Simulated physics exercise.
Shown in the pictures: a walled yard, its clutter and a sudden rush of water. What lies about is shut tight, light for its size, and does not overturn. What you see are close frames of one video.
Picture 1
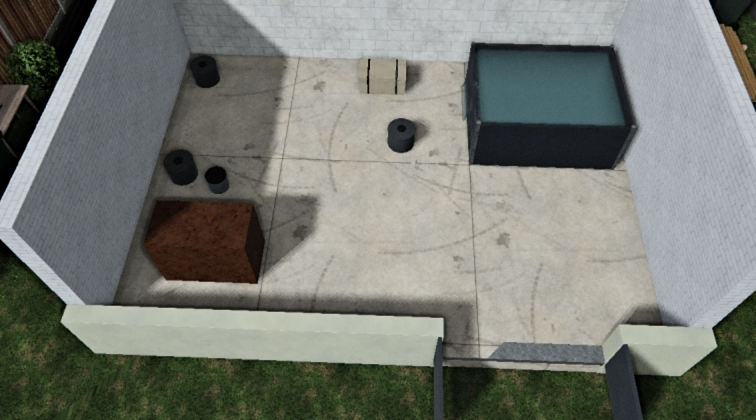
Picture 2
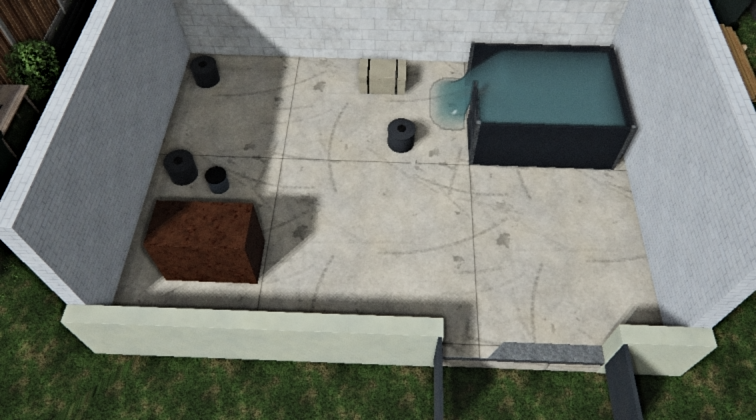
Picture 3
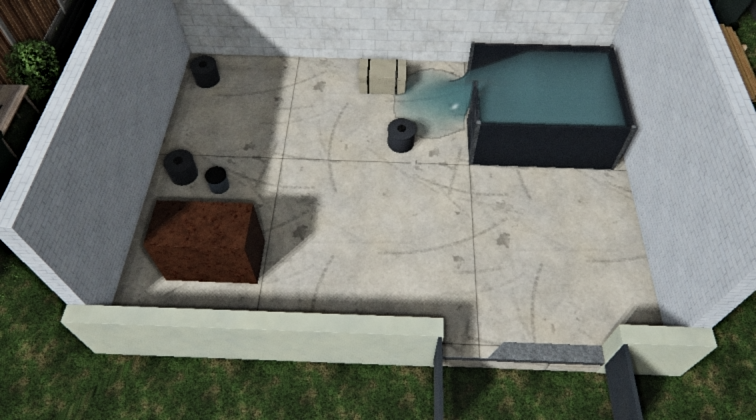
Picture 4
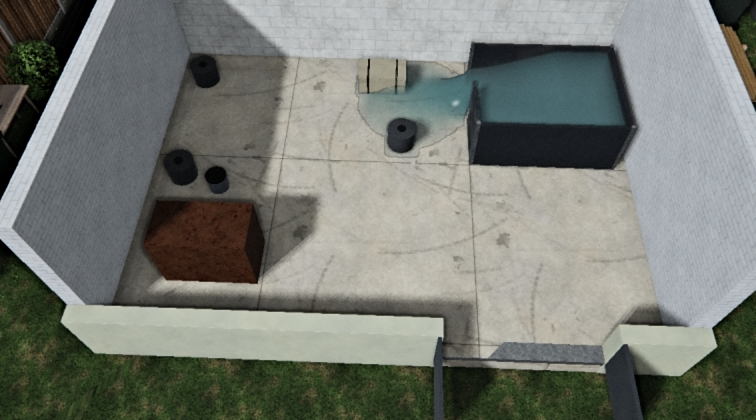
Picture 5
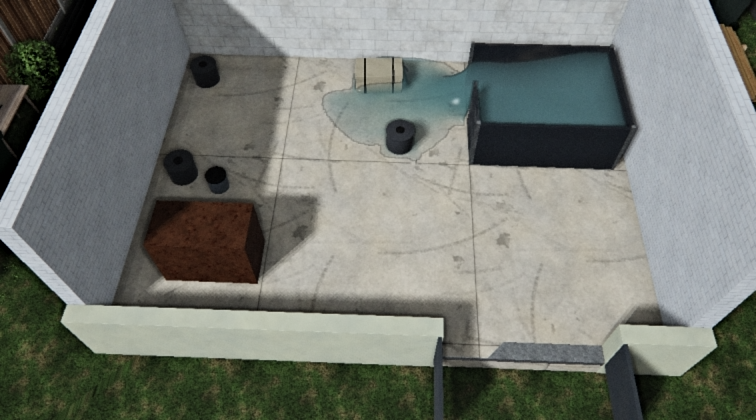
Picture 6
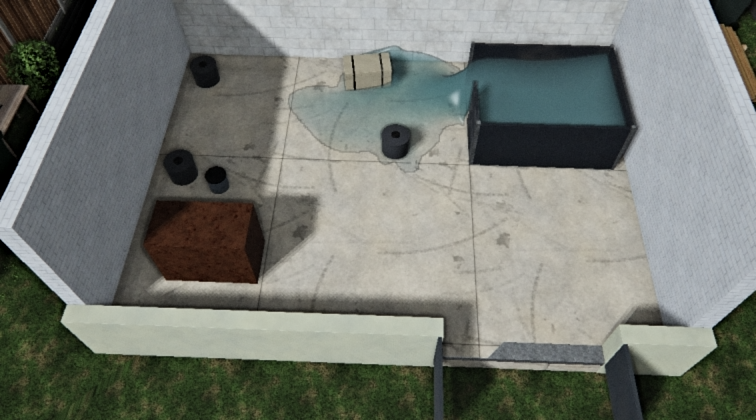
Water pours from a dark tank across the walled yard, slightly shifting a pale trunk and a dark tub.
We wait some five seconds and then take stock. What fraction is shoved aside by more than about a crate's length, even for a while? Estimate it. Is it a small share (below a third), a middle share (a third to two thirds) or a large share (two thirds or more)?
A large share, two thirds or more.
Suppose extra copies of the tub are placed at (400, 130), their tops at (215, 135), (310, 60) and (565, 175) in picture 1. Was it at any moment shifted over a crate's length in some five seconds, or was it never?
The first travels far, the second travels far and the third sits tight.
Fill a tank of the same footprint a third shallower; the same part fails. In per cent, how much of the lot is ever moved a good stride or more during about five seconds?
I'd put it near 100 per cent of the loose things.
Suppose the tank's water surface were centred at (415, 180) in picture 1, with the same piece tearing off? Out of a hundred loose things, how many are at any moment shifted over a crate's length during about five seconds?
By my reckoning, about 100 per cent.
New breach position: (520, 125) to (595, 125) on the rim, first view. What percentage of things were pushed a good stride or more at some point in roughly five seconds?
I'd put it at about 0 percent.
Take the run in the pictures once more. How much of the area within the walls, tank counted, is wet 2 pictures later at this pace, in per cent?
30 in a hundred, roughly.
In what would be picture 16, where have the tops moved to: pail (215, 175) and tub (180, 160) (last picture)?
First object around (190, 188); second object around (152, 183).
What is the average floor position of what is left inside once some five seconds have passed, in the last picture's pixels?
The average lies close to (299, 220).
A moment on, 2 of 5 are well off their spots; 0 afloat.
Next, 3 of 5 are well off their spots; 3 afloat.
Later, 4 of 5 are well off their spots; 4 afloat.
In the end, 5 of 5 are well off their spots, and 5 have been at some point; 5 afloat.
